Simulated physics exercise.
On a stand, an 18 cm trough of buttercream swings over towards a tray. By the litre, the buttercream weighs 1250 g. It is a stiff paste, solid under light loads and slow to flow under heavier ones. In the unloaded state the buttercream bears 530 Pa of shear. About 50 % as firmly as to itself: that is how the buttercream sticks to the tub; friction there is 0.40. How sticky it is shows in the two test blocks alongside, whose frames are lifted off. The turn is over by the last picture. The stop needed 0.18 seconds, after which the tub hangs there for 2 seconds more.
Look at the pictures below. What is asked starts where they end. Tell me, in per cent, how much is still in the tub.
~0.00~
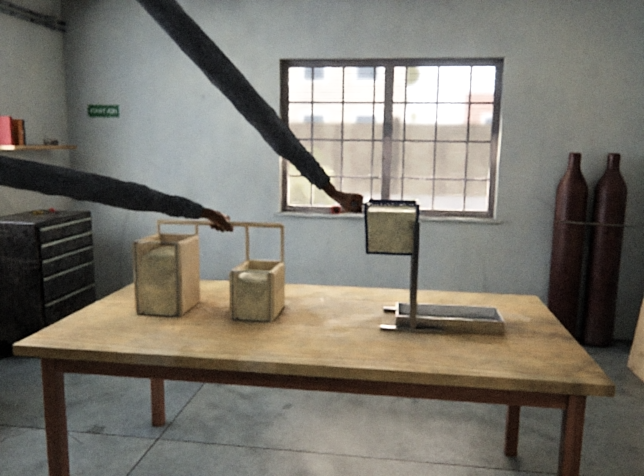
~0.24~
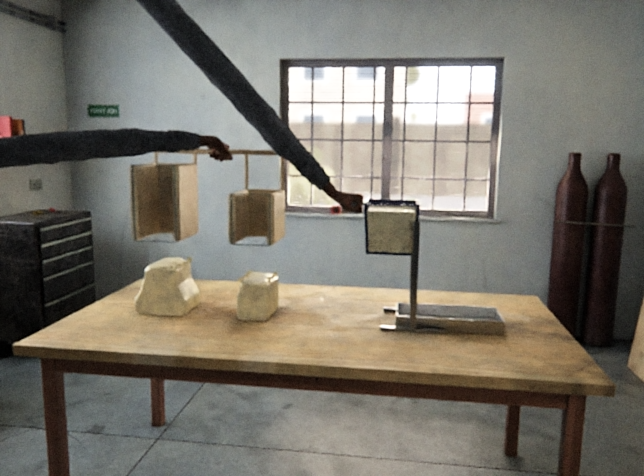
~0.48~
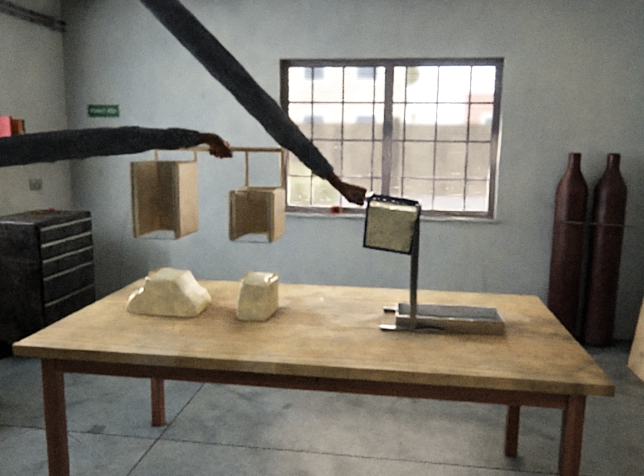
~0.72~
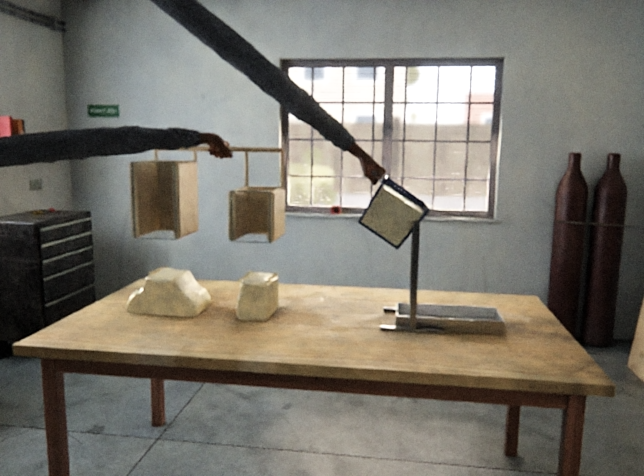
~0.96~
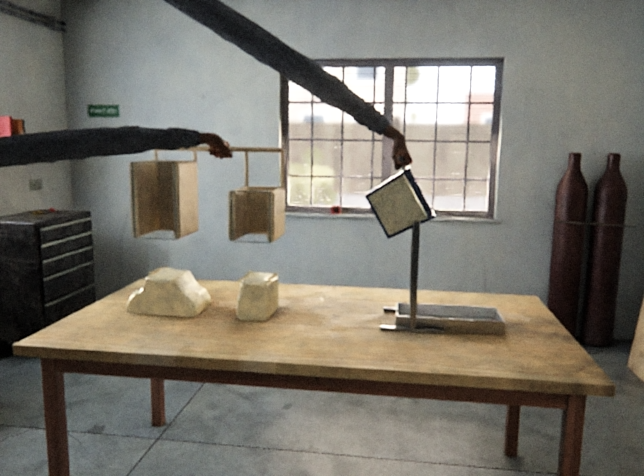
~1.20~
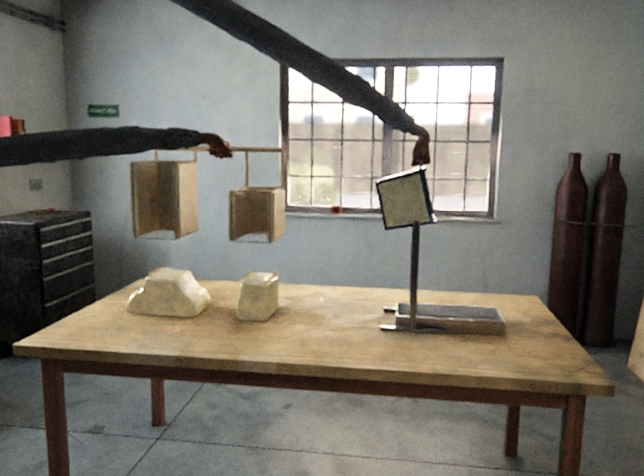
Something like 100 out of 100.
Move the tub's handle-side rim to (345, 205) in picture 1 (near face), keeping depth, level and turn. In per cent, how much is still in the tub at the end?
About 60 % stays in the tub.
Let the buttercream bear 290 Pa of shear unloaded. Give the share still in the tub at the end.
70 %.
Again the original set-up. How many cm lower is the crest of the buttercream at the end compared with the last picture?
About 0 cm.
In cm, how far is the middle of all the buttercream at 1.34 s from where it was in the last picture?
It has moved around 0 centimetres.
By 1.34 s, the tub is at 77 degrees and holds 100 %.
By 1.51 s, the tub is at 77 degrees and holds 100 %.
By 1.68 s, the tub is at 77 degrees and holds 100 %.
By 1.85 s, the tub is at 77 degrees and holds 100 %.
By 3.20 s, at the end, the tub is at 77 degrees and holds 100 %.
